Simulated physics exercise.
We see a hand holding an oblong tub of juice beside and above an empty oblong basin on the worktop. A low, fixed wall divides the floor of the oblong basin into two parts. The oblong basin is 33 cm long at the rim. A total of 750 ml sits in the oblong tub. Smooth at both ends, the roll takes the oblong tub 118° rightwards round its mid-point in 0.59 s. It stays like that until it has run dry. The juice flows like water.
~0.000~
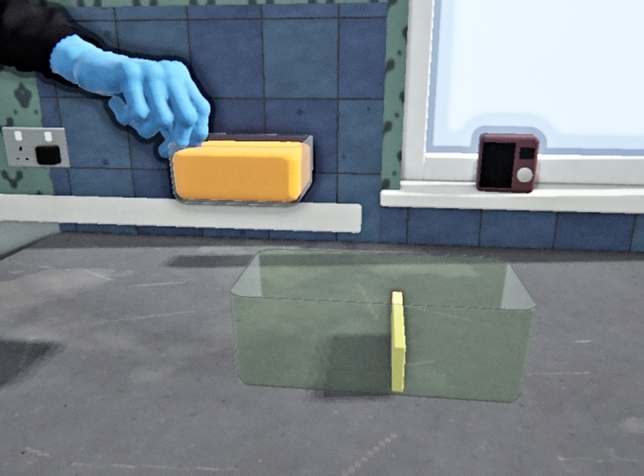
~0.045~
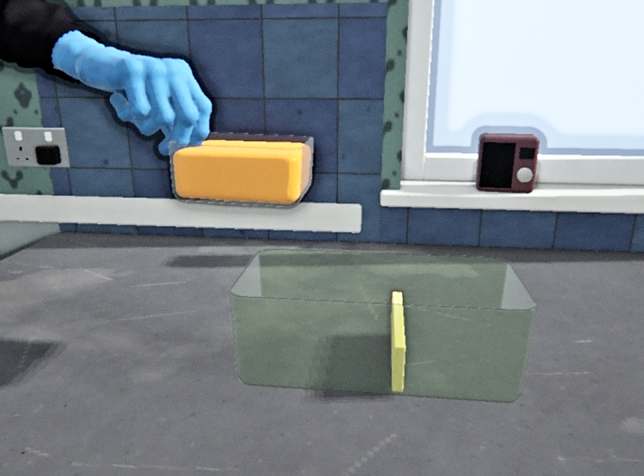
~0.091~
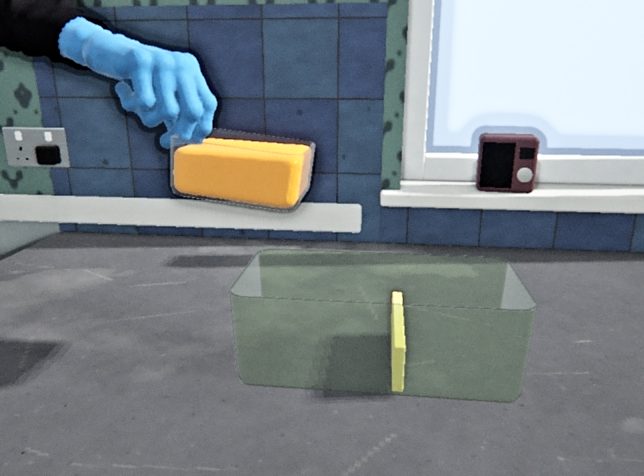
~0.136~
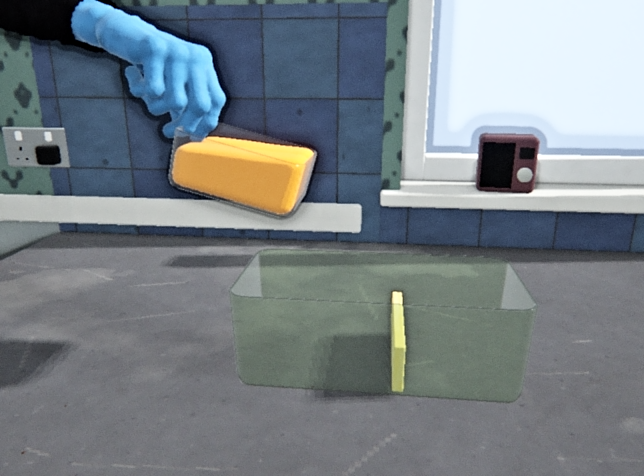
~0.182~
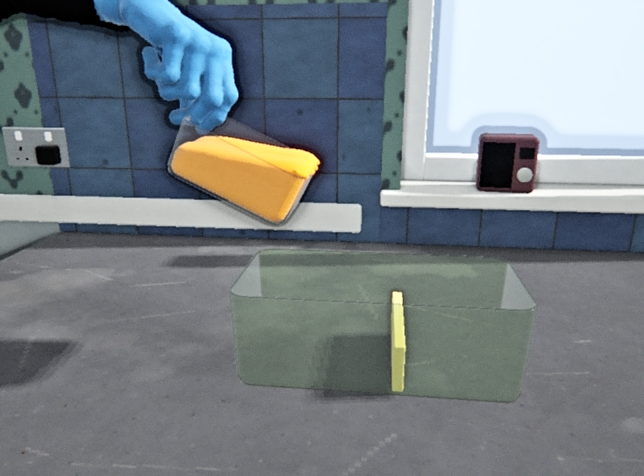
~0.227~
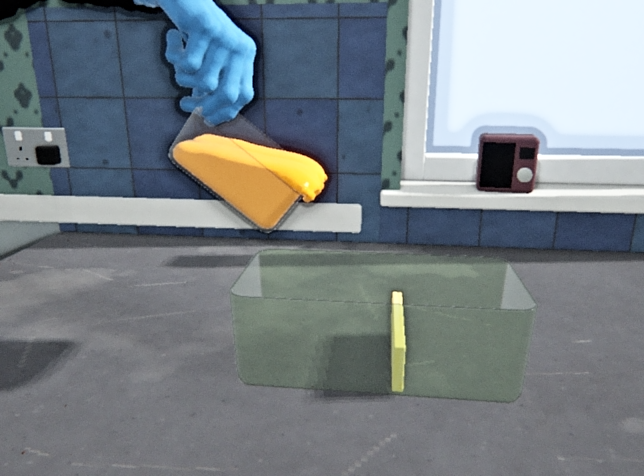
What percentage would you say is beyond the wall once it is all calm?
I would put it at about 6 per cent.
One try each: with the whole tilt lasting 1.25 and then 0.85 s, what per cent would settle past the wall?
The first try gives around 0 percent, the second around 5 percent.
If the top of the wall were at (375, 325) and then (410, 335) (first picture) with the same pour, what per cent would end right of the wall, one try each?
Some 10 in a hundred, then some 20 in a hundred.
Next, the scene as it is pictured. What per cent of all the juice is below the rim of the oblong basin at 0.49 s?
Roughly 68 per cent.
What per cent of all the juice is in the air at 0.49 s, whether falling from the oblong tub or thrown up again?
Near 26 per cent at that time.
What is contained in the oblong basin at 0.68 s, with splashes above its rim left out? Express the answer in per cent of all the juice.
Some 78 percent.
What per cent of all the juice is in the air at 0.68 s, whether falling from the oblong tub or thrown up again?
Close to 20 per cent.
After 0.49 s the tilt is 109° and 7 per cent is still to pour, 67 is left of the wall and 0 right of it.
After 0.68 s the tilt is 118° and 1 per cent is still to pour, 76 is left of the wall and 1 right of it.
After 0.87 s the tilt is 118° and 0 per cent is still to pour, 88 is left of the wall and 5 right of it.
After 1.09 s the tilt is 118° and 0 per cent is still to pour, 88 is left of the wall and 6 right of it.
In the end 87 per cent lies left of the wall, 6 right of it and 7 outside.
